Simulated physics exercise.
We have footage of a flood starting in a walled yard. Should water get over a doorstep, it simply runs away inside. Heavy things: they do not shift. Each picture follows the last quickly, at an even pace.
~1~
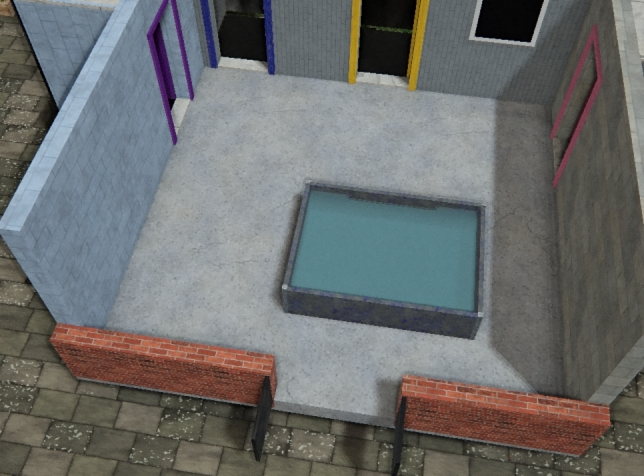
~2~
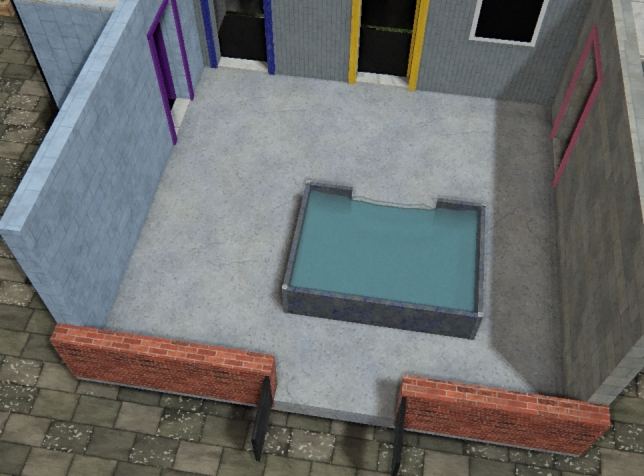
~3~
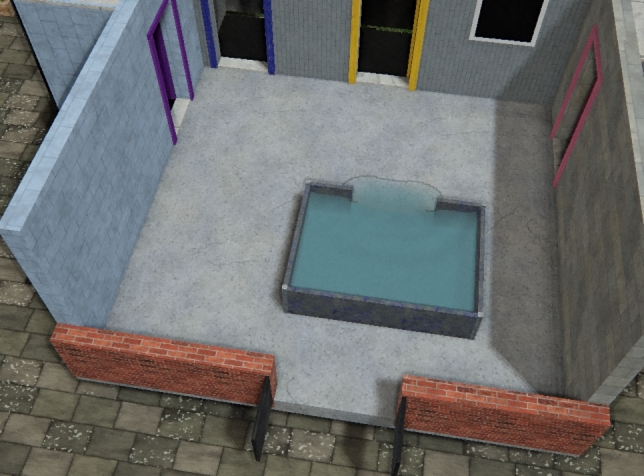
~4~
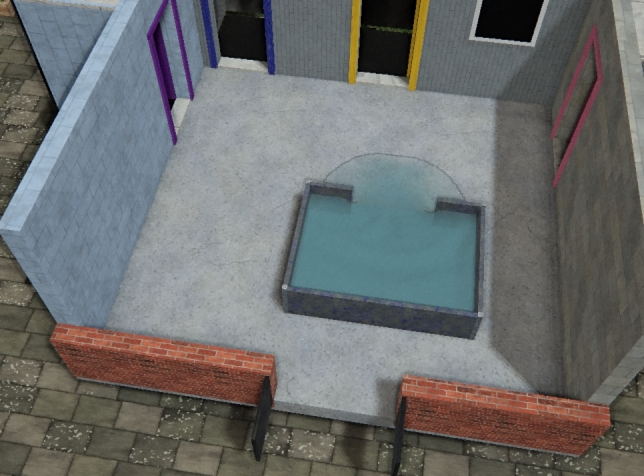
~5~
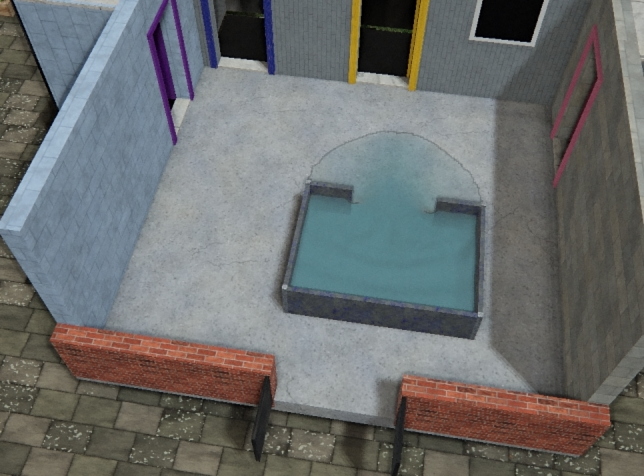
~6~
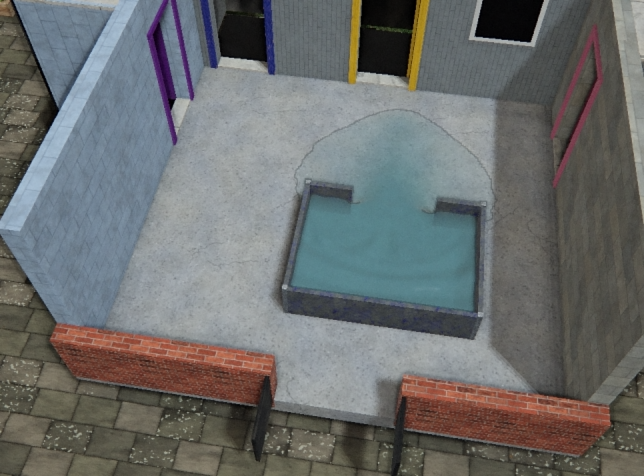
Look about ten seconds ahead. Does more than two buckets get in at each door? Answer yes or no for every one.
Pink door: Yes, yellow door: Yes, purple door: Yes, blue door: Yes.
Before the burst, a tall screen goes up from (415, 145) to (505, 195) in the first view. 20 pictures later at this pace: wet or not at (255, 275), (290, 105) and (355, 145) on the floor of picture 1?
One after the other: Not flooded, awash, wet.
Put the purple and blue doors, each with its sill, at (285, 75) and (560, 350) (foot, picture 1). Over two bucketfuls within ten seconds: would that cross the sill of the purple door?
Purple door: Goes past it.
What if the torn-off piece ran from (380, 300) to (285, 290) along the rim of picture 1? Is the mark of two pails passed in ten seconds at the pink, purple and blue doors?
I'd say the pink door stops short, the purple door stops short and the blue door stops short.
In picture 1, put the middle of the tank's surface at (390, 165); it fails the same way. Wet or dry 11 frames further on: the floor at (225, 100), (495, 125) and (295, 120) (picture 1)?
Hit, hit, spared.
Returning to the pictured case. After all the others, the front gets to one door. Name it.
The door marked purple.
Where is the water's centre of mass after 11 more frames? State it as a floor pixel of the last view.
The water's middle lies around (391, 220).
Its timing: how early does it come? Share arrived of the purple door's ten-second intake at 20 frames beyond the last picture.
Share by then: 0 in a hundred.
A moment on, water covers 25 % of the floor; the pink door not reached, the yellow door over two buckets in, the purple door not reached, the blue door not reached.
Next, water covers 35 % of the floor; the pink door wet at the sill, nothing in, the yellow door far over two buckets in, the purple door not reached, the blue door wet at the sill, nothing in.
Then, water covers 40 % of the floor; the pink door under two buckets in, the yellow door far over two buckets in, the purple door wet at the sill, nothing in, the blue door under two buckets in.
Later, water covers 70 % of the floor; the pink door over two buckets in, the yellow door far over two buckets in, the purple door under two buckets in, the blue door over two buckets in.
In the end, water covers 95 % of the floor; the pink door over two buckets in, the yellow door far over two buckets in, the purple door over two buckets in, the blue door over two buckets in.
